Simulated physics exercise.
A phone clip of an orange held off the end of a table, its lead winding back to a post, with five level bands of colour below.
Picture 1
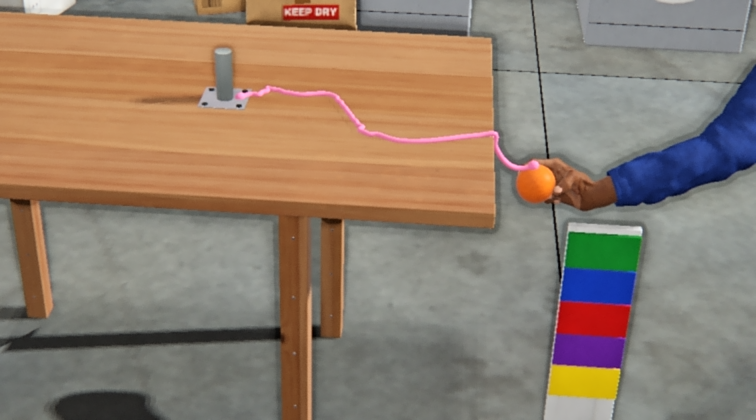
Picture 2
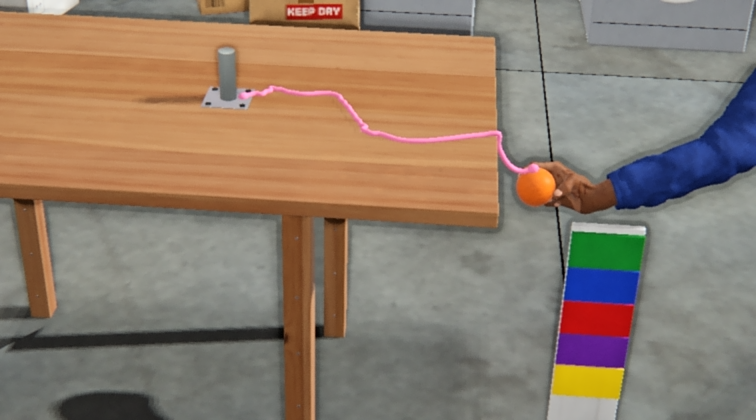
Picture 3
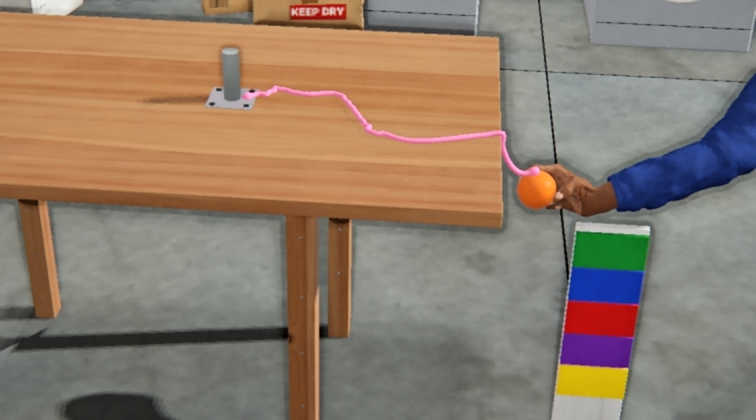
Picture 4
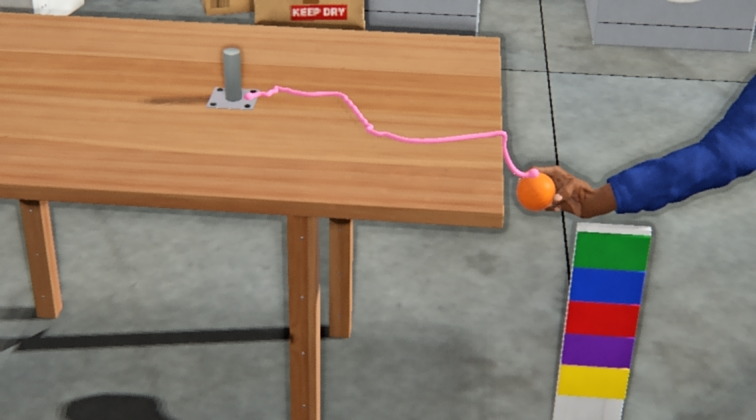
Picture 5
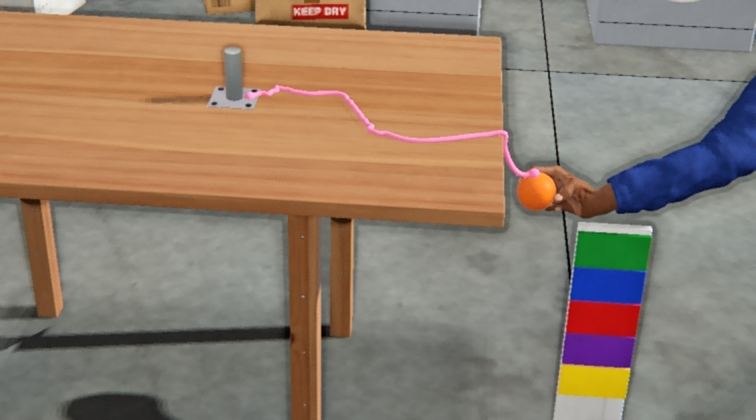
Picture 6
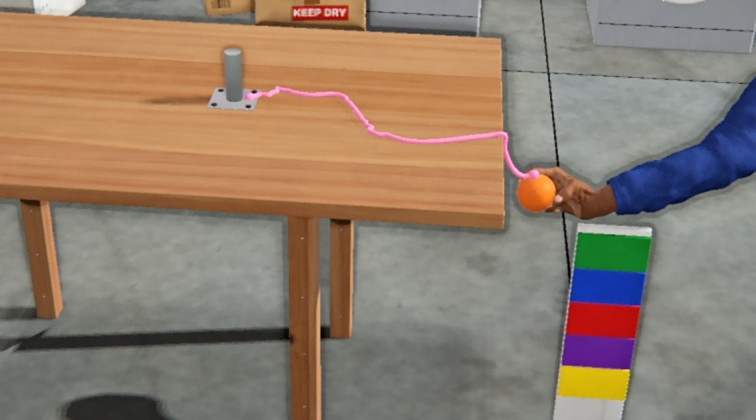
At first, a hand in a blue sleeve holds an orange just off the right end of a wooden table, a slack pink lead winding back to a metal post, with a colour-banded board below. The view shifts very slightly, then settles, while the hand keeps the orange almost still.
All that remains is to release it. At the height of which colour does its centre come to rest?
Its centre hangs level with the blue band.
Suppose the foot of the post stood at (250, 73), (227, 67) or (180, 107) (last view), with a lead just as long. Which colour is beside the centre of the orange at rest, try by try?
Try by try: Blue; green; green.
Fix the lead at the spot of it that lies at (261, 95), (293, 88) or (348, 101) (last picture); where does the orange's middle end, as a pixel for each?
About (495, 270), (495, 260) and (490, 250).
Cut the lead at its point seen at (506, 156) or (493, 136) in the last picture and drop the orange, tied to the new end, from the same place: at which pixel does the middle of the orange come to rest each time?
The places are (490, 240) and (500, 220).
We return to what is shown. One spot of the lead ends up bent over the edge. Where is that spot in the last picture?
Near (423, 142).
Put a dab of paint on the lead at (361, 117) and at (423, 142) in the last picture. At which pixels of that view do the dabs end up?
Near (410, 119) and (501, 133).
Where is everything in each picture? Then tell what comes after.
Orange (536, 184); green (603, 253); blue (598, 288); red (593, 320); purple (589, 352); yellow (584, 383), in the first picture.
Orange (536, 187); lead through (271, 91) (331, 94) (360, 122) (410, 141) (482, 135), in the second picture.
Orange (537, 190), in the third picture.
Orange (536, 192); lead through (276, 91) (336, 94) (365, 122) (415, 141) (488, 135), in the fourth picture.
Orange (536, 192), in the fifth picture.
Orange (536, 193); lead through (277, 92) (336, 95) (366, 123) (416, 142) (488, 136), in the sixth picture.
Early on, orange near (519, 279); level with blue.
Midway, orange near (469, 268); level with blue.
Near the end, orange near (493, 275); level with blue.
Finally, orange near (494, 275); level with blue. Its middle rests at the blue band.
